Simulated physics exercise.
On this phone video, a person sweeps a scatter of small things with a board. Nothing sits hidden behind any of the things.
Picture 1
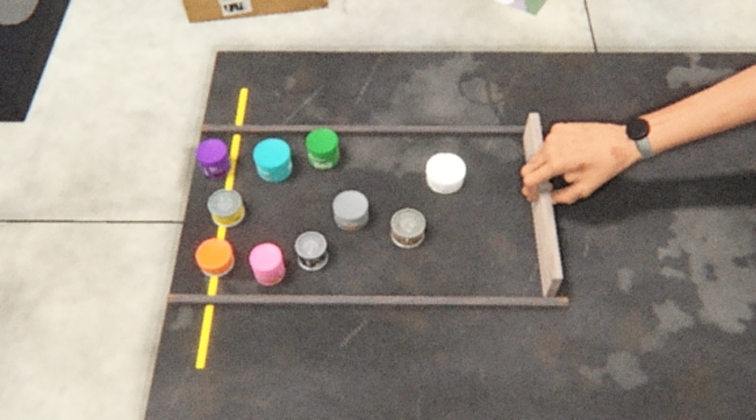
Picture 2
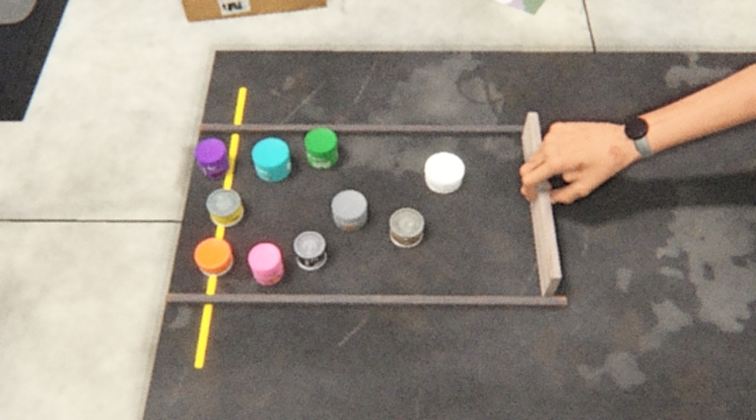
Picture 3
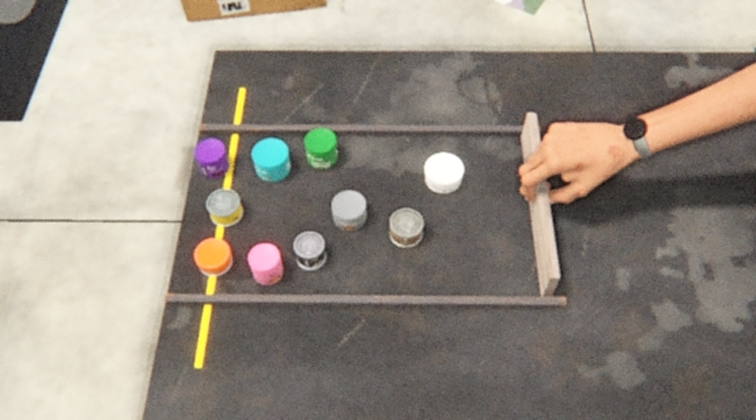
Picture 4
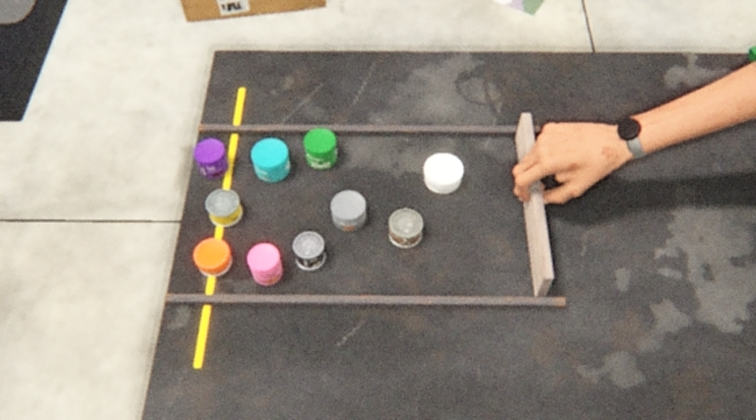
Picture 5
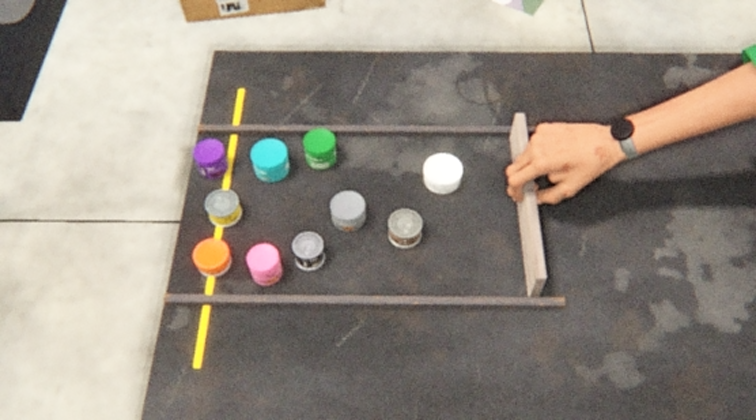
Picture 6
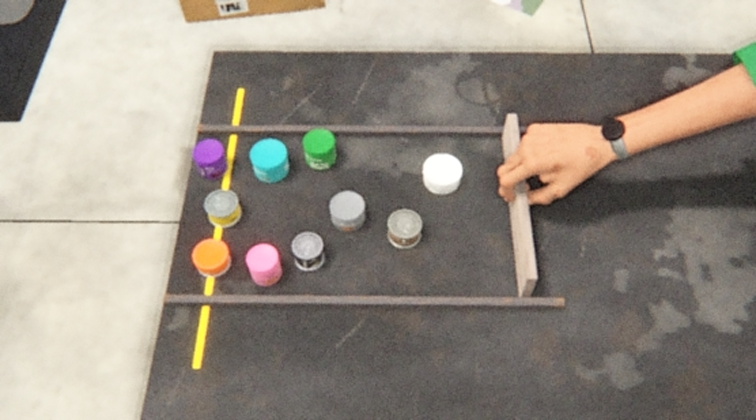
A hand wearing a dark watch grips an upright board at the right end of two parallel rails, at first barely moving it, then sliding it slightly left. The colourful tubs and grey and white containers between the rails stay in place, some by the yellow tape, with a gap still separating them from the board.
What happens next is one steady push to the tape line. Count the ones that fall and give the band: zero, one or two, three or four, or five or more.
Most likely the sweep will knock off three or four.
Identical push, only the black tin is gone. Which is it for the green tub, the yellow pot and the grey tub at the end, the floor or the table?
In that case the green tub stays where it is, the yellow pot goes off the edge, the grey tub stays where it is.
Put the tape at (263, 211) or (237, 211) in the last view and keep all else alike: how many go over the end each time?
First 0, second 1.
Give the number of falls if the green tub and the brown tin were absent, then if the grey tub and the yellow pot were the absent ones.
Well, the first time you'd get 2, and the next time 2.
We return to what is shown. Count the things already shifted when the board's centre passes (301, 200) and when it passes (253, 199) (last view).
First 7, then 10.
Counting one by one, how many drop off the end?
4.
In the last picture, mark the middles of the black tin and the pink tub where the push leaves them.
The black tin at (197, 253), the pink tub at (192, 278).
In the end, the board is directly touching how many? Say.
In contact: 6.
Early on, none off yet; purple tub at rest near (211, 160); orange tin at rest near (212, 258); yellow pot at rest near (223, 209).
A while later, none off yet; purple tub travelled a little near (197, 156); orange tin moving near (208, 258); yellow pot at rest near (222, 209).
Finally, the number that fall off is three or four; lost, turquoise tub, yellow pot, orange tin and purple tub.
